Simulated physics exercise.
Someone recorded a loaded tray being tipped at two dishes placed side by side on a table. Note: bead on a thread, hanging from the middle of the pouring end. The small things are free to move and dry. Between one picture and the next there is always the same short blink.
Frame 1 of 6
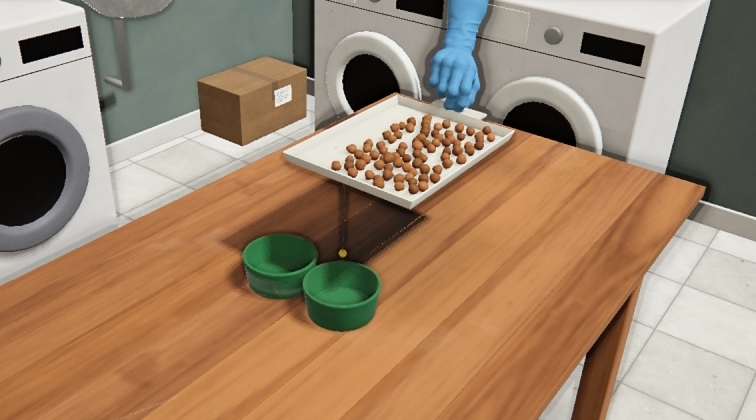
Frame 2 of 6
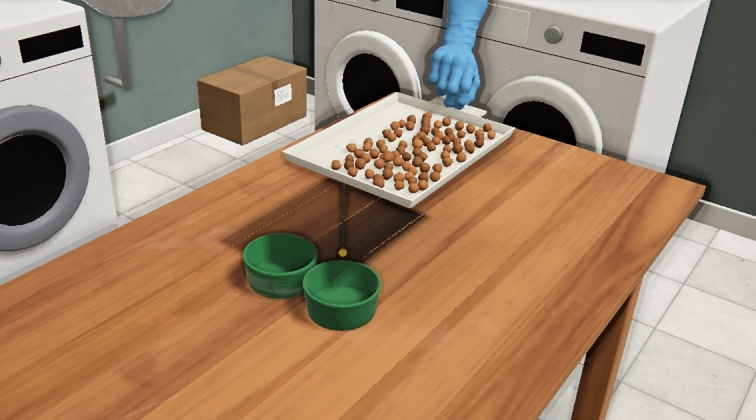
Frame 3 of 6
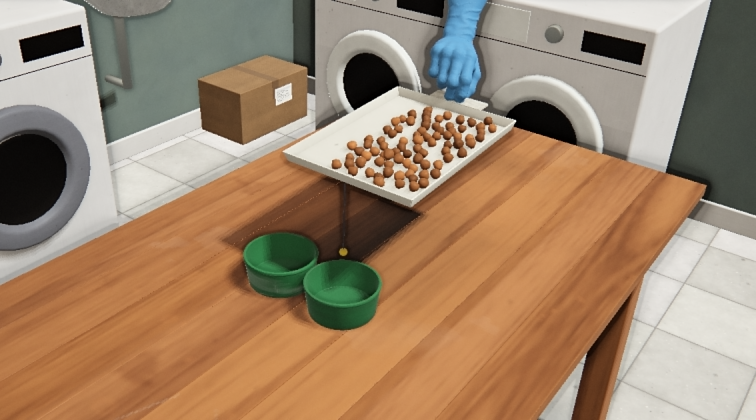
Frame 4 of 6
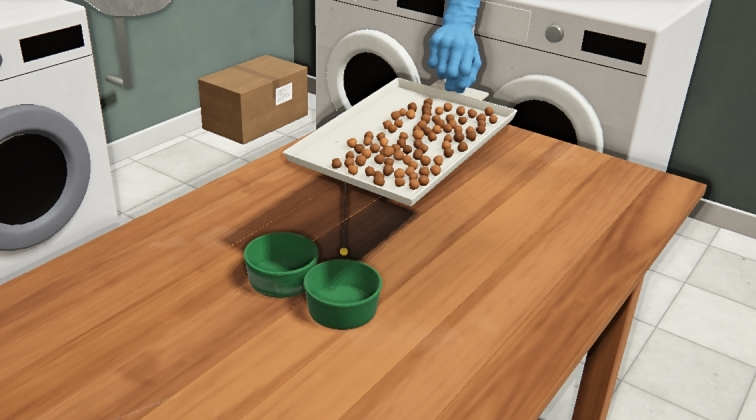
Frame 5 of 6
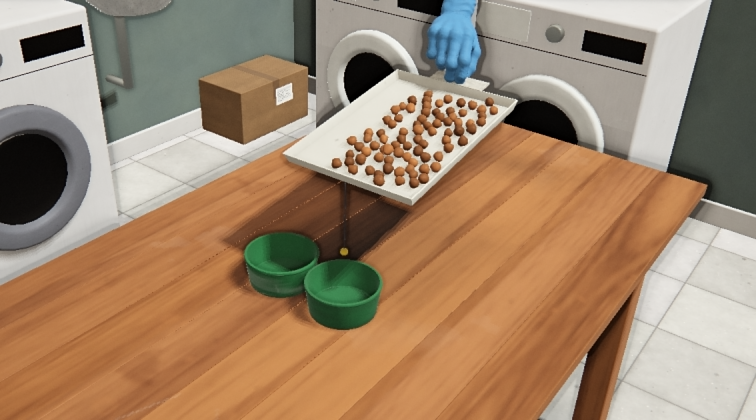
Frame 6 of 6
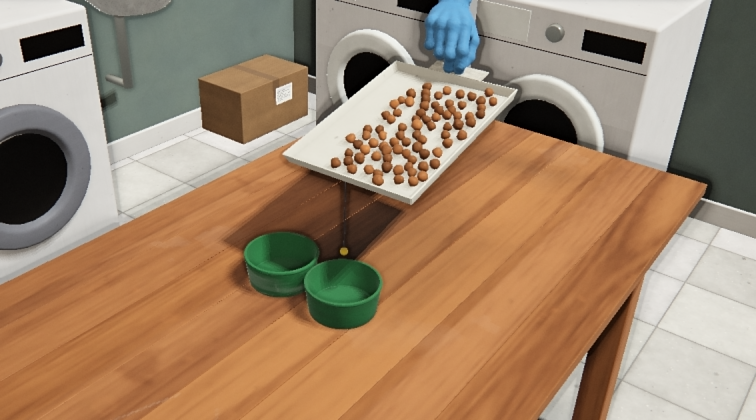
In a laundry room, a blue-gloved hand slowly raised the far end of a white tray of hazelnuts above a wooden table with two green dishes, and the nuts stayed on the tray.
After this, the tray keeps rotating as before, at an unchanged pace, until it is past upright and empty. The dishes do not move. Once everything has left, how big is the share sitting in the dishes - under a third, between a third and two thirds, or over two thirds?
Misses below a third.
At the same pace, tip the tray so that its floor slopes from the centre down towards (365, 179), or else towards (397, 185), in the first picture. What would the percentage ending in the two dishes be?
Lab note: Try 1 = 60 %, try 2 = 30 %.
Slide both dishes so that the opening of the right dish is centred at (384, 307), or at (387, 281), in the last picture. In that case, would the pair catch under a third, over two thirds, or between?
One to two thirds, then below one third.
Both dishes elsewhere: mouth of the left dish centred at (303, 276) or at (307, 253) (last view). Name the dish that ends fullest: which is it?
Try one: The leftmost one; try two: The leftmost one.
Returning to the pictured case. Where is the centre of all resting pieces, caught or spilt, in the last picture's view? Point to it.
Close to (294, 282) in the last picture.
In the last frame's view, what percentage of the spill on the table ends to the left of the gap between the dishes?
Left share: Close to 60 %.
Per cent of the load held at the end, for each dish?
Out of every hundred, close to 40 go left and close to 30 go right.
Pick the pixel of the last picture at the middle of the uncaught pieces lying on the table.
At about (255, 321).
Shortly afterwards, tray tipped steeply; all but a few on the tray; only a few in the left dish; only a few in the air.
Next, tray tipped right over; near a third on the tray; a little in the right dish; a little in the left dish; a little outside both; near a third in the air.
Some moments later, tray tipped past a quarter turn; near a third in the right dish; near half in the left dish; near a quarter outside both.
In the end, tray tipped past a quarter turn; near a third in the right dish; near half in the left dish; near a quarter outside both.
